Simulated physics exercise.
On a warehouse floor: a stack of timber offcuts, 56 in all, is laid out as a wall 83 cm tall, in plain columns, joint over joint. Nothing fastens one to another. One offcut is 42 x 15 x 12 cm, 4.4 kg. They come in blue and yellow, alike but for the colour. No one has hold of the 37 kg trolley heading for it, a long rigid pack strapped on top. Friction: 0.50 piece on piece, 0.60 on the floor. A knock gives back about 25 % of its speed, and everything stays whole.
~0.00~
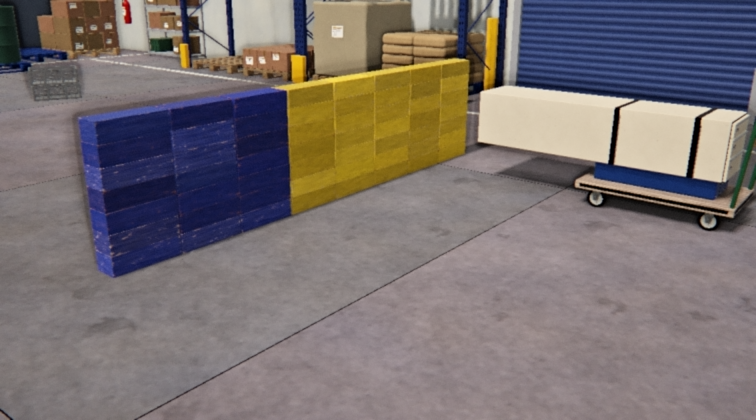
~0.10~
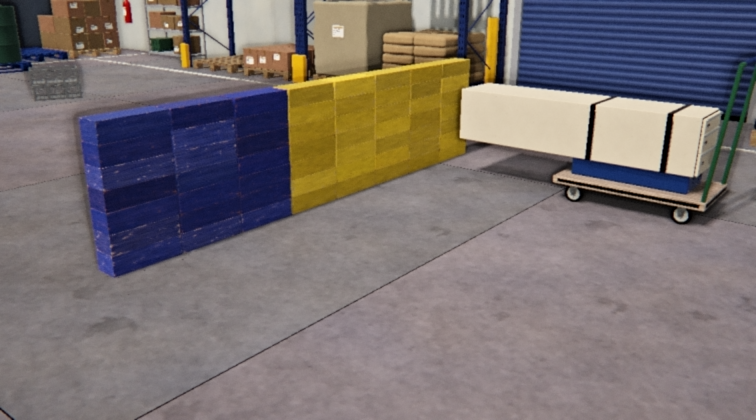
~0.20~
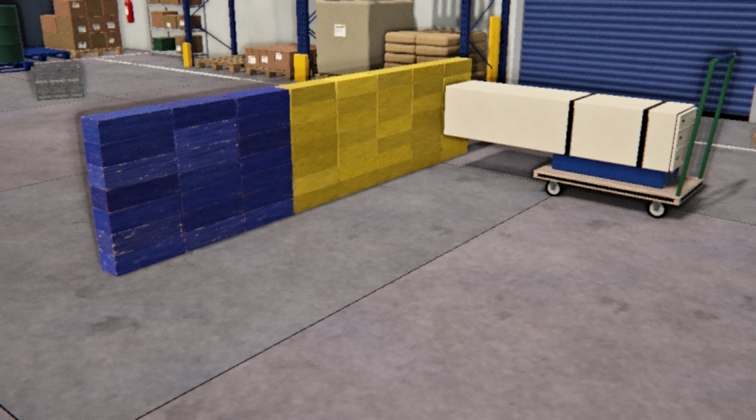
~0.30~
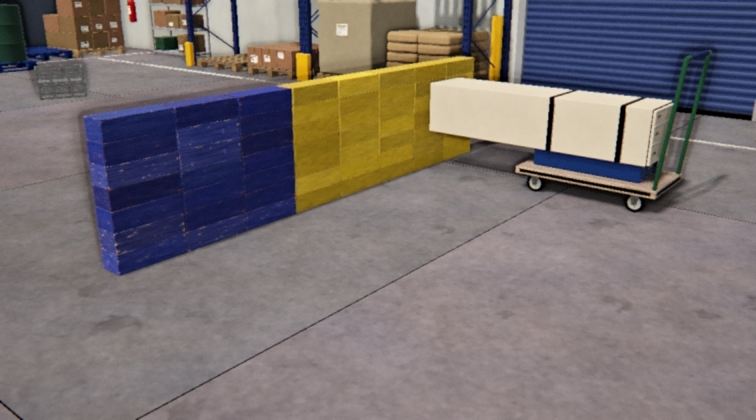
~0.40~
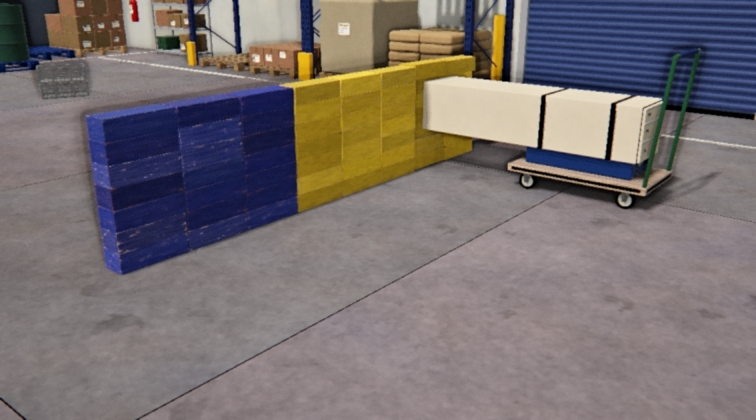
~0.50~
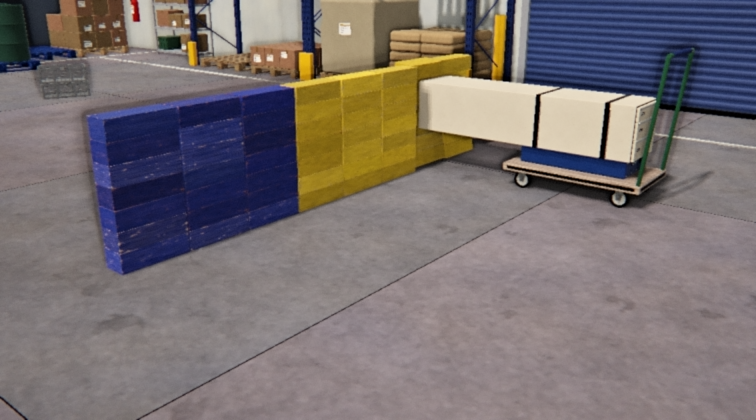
A trolley carrying a long cream load strapped in black rolled leftward across the warehouse floor toward a blue and yellow wall, and the load's front end pushed slightly into the yellow part.
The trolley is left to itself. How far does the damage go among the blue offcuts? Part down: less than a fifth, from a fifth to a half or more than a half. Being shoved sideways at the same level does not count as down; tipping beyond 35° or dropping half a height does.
Less than a fifth of them.
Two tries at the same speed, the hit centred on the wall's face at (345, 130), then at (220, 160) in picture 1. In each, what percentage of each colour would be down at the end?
Blue 0 then 70, yellow 40 then 0 per cent.
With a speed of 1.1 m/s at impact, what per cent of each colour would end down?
Then blue 0, yellow 40 per cent.
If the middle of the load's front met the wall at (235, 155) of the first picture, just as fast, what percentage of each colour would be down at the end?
In that case blue 70, yellow 0 per cent.
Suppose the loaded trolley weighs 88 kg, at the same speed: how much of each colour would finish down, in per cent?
In that case blue 0, yellow 30 per cent.
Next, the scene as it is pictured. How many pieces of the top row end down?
The count is 2.
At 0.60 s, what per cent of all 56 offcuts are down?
By then 0 per cent.
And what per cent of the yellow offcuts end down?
Ending so: Yellow 40 per cent.
Around 0.60 s, load 14 cm past the wall's line, still rolling; none of the 21 blue offcuts down (1 of 56 in all colours); top blue offcut unmoved; top yellow offcut displaced 15 cm.
Around 0.78 s, load 19 cm past the wall's line, still rolling; none of the 21 blue offcuts down (8 of 56 in all colours); top blue offcut unmoved; top yellow offcut tipped 11°.
Around 0.96 s, load 23 cm past the wall's line, still rolling; none of the 21 blue offcuts down (14 of 56 in all colours); top blue offcut unmoved; top yellow offcut tipped 17°, 21 cm lower.
Around 1.26 s, load 29 cm past the wall's line, still rolling; none of the 21 blue offcuts down (14 of 56 in all colours); top blue offcut unmoved; top yellow offcut tipped 29°, 49 cm lower.
Finally (2.1 s), load 36 cm past the wall's line, stopped; none of the 21 blue offcuts down (14 of 56 in all colours); top blue offcut unmoved; top yellow offcut 71 cm lower. That is 0 per cent. Seen by the last camera, middles, top blue offcut near (261, 100), top yellow offcut near (340, 128).
